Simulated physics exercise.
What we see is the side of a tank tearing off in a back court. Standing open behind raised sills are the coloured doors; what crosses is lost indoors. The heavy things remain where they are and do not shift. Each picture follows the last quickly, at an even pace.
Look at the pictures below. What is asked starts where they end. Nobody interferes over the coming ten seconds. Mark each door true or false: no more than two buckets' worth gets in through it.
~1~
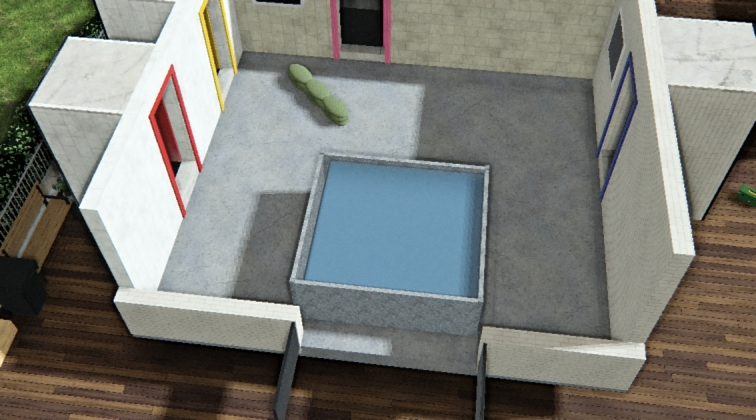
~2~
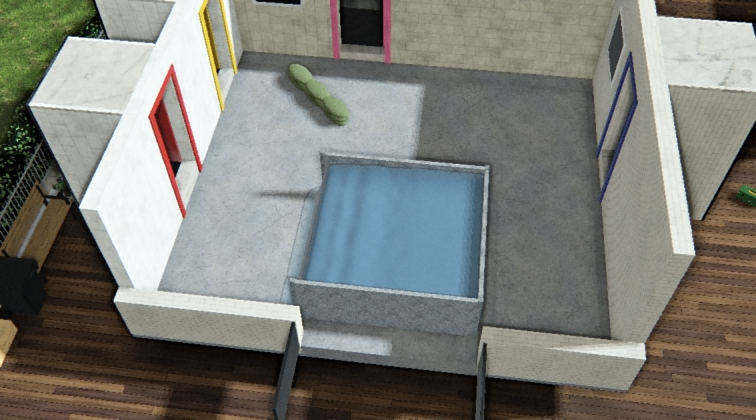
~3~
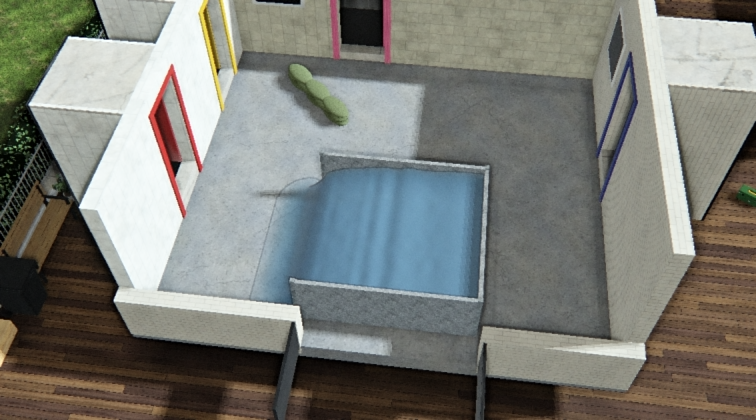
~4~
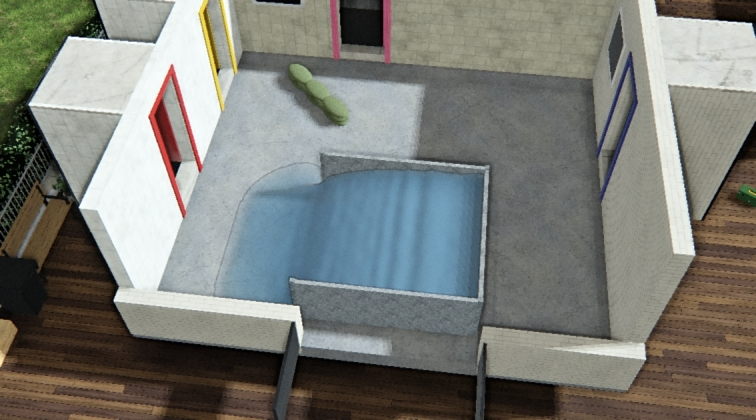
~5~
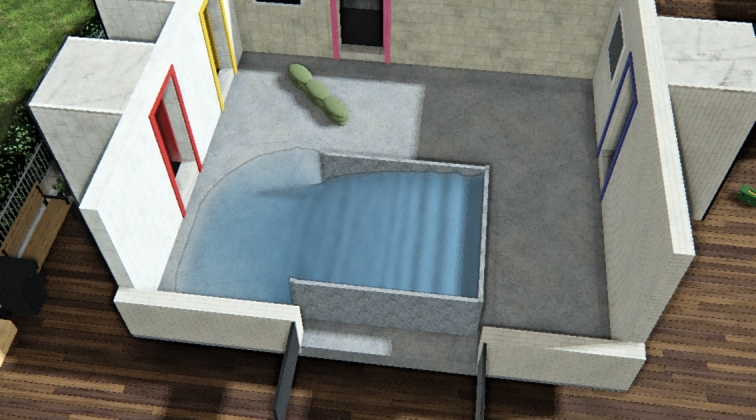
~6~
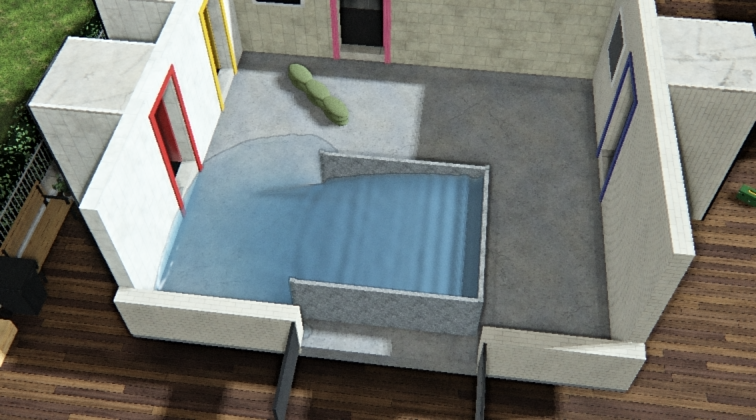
Yellow door: False, blue door: True, pink door: True, red door: False.
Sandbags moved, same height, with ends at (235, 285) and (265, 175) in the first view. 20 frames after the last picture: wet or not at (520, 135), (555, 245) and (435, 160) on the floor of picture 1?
In turn: Spared, spared, spared.
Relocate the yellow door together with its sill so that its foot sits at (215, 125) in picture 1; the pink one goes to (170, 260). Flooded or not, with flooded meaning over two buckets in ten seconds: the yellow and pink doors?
My reading: Yellow exceeds the limit, pink exceeds the limit.
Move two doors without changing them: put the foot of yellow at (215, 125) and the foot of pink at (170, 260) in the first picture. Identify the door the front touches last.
That is the blue door.
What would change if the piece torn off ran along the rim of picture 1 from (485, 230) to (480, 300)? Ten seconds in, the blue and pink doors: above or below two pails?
Lab note: Blue door below the mark, pink door above the mark.
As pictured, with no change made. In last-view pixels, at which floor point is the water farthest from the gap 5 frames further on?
I'd say at around (230, 88).
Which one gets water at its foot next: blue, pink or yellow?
It's the yellow one.
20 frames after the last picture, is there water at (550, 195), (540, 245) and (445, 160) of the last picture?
Result, in that order: Not wetted / not wetted / not wetted.
A moment on, water covers 25 % of the floor; the yellow door wet at the sill, nothing in, the blue door not reached, the pink door not reached, the red door over two buckets in.
Next, water covers 30 % of the floor; the yellow door wet at the sill, nothing in, the blue door not reached, the pink door not reached, the red door far over two buckets in.
Then, water covers 55 % of the floor; the yellow door wet at the sill, nothing in, the blue door not reached, the pink door wet at the sill, nothing in, the red door far over two buckets in.
Later, water covers 90 % of the floor; the yellow door far over two buckets in, the blue door wet at the sill, nothing in, the pink door wet at the sill, nothing in, the red door far over two buckets in.
In the end, water covers 95 % of the floor; the yellow door far over two buckets in, the blue door wet at the sill, nothing in, the pink door wet at the sill, nothing in, the red door far over two buckets in.
